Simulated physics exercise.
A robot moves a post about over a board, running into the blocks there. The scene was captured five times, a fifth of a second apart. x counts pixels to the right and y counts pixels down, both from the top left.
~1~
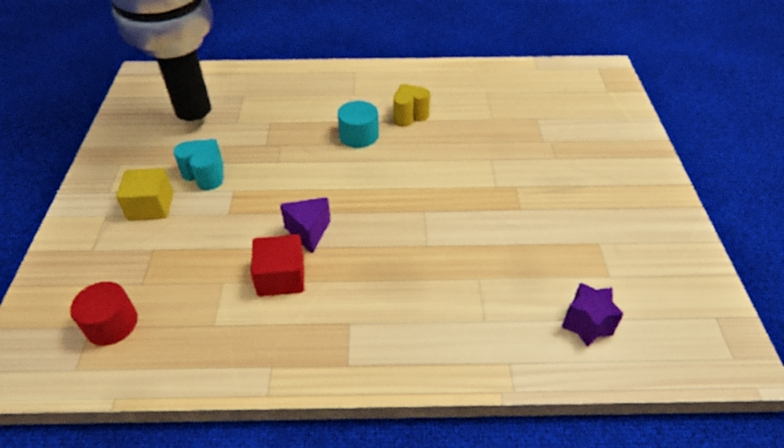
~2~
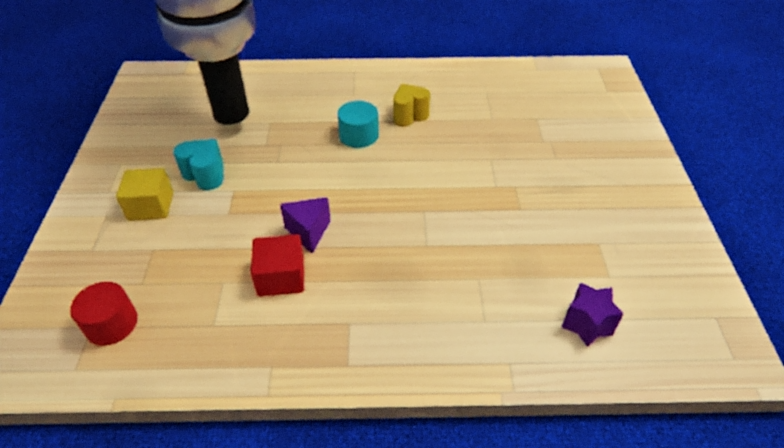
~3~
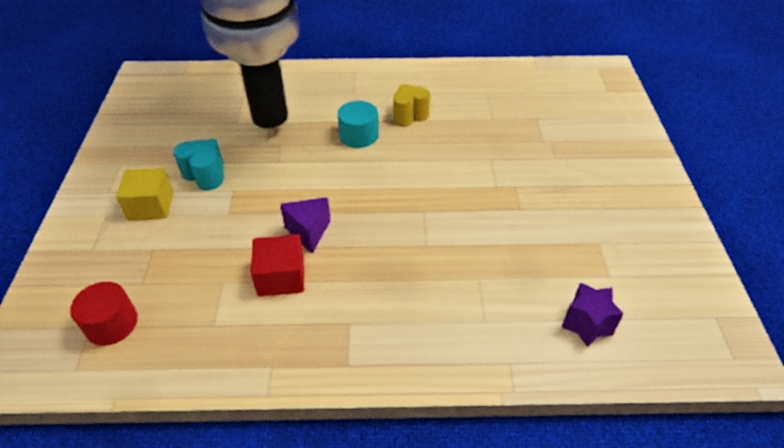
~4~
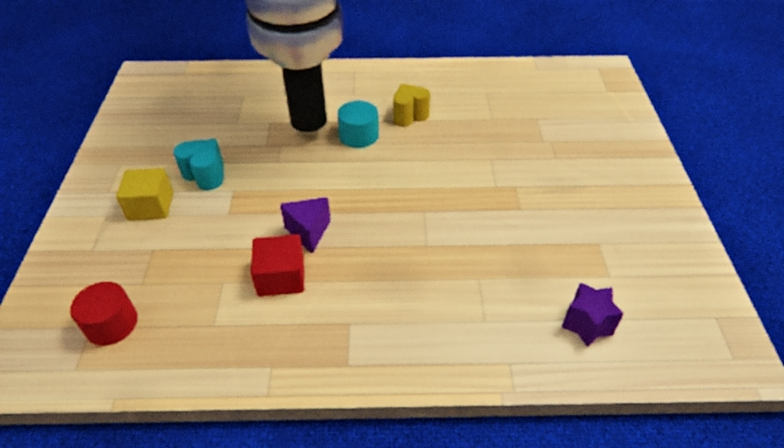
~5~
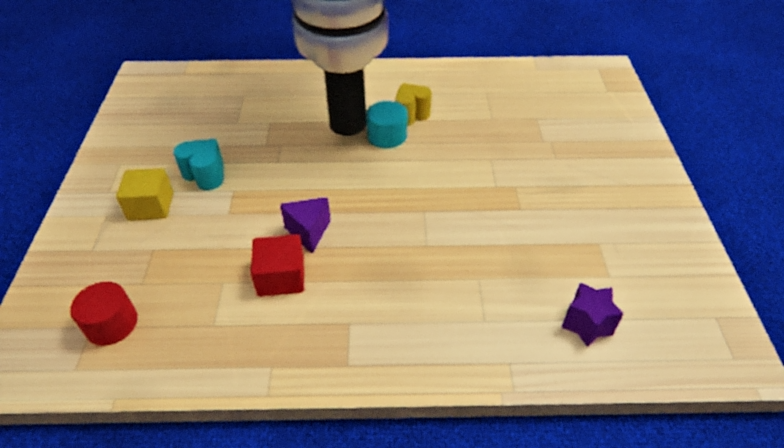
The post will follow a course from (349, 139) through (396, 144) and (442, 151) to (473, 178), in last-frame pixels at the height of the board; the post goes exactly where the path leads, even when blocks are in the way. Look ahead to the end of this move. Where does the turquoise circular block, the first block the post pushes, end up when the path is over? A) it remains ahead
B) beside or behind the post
B.
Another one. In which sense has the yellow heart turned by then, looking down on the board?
Rotates counter-clockwise.
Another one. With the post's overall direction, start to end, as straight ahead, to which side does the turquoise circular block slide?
The shift is to the left of that direction.
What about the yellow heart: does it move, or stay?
From what I can tell, it won't keep its place.
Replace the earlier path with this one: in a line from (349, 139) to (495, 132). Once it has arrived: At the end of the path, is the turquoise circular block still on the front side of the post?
Going by the path, yes.
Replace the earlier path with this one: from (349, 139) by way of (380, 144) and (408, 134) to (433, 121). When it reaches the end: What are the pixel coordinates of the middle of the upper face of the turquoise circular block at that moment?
The answer is (473, 102).
What follows on the original path. One third of the way, post at (396, 130); turquoise circular block at (434, 112); yellow heart at (423, 87), turned 40° anticlockwise.
Two thirds of the way, post at (444, 137); turquoise circular block at (468, 108); yellow heart at (423, 87), turned 40° anticlockwise.
At the end, post at (474, 164); turquoise circular block at (468, 108); yellow heart at (423, 87), turned 40° anticlockwise.
